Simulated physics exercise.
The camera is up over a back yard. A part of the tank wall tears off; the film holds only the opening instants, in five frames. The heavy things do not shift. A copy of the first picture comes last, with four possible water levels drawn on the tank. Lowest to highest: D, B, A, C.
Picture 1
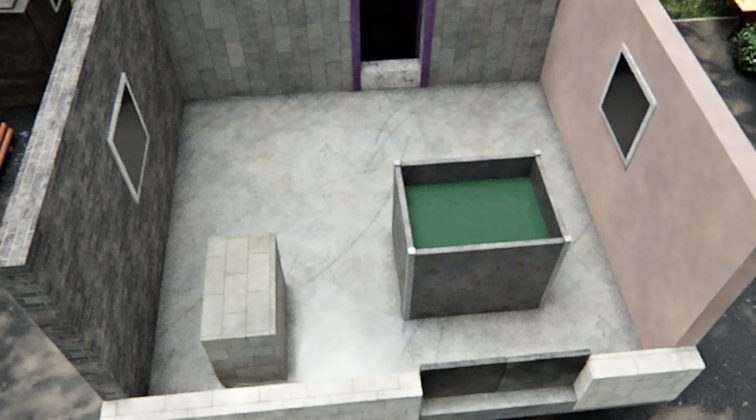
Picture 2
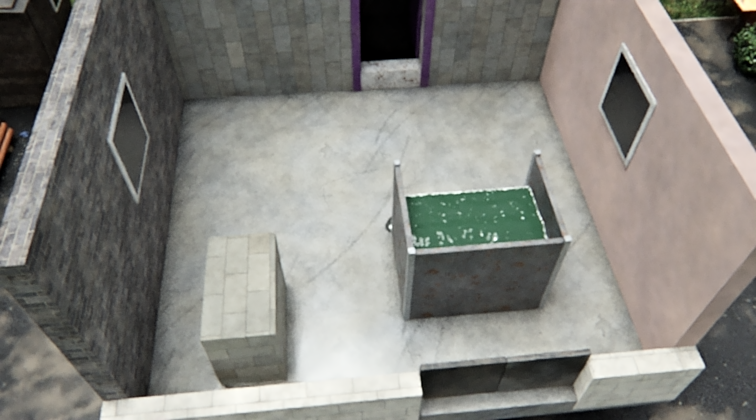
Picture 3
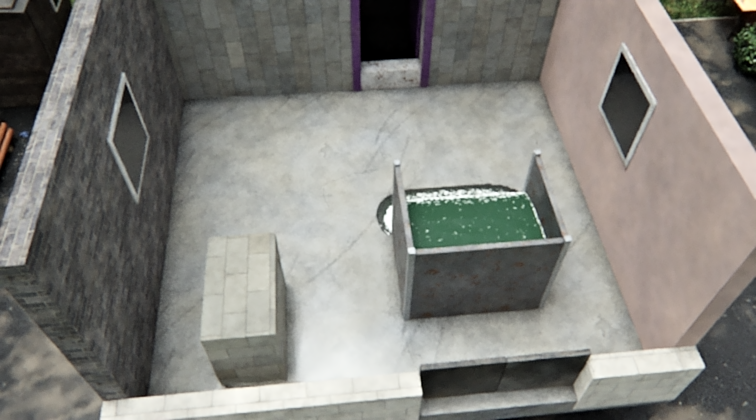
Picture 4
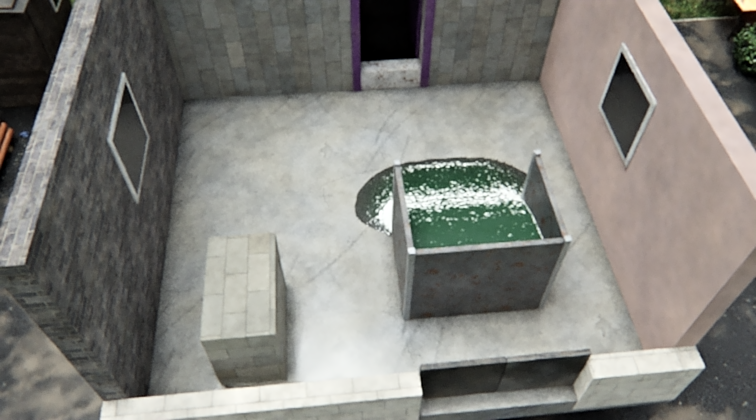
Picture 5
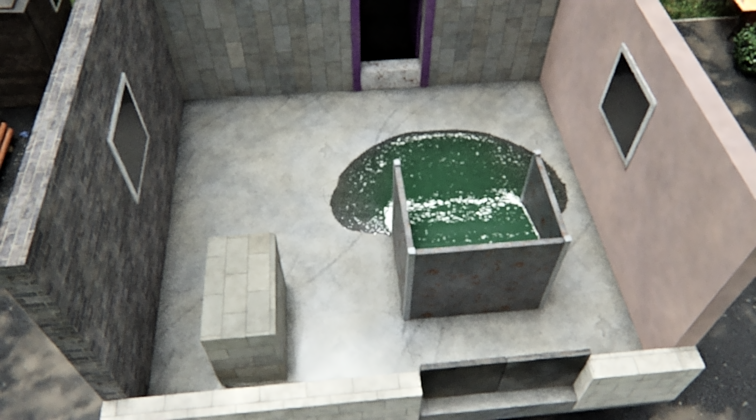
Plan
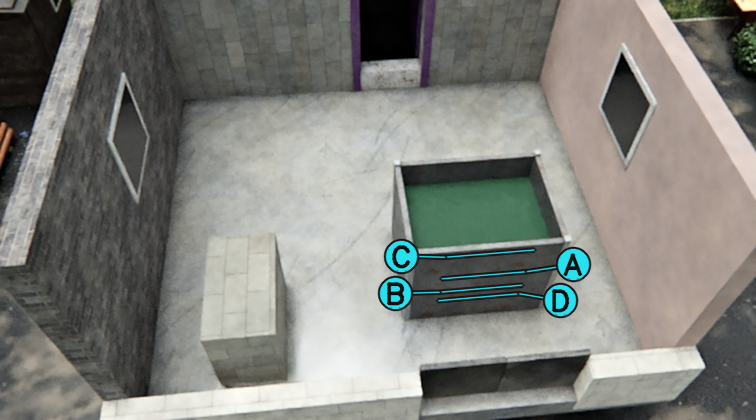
Green water pours out the back of a gray tank and spreads across the yard floor.
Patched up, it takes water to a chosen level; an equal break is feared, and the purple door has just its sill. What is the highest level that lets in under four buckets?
The answer is level A.
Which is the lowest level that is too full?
Here it is level C.
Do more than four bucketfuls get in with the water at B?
No.
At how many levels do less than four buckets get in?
Three.
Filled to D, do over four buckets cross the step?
No, that is safe.
On the marked copy, A at (484, 275); B at (481, 288); C at (489, 253); D at (478, 297); from the bottom up D, B, A, C.
With A, a bucket or two gets in.
With B, nothing gets over.
With C, about 10 bucketfuls get in.
With D, nothing gets over.
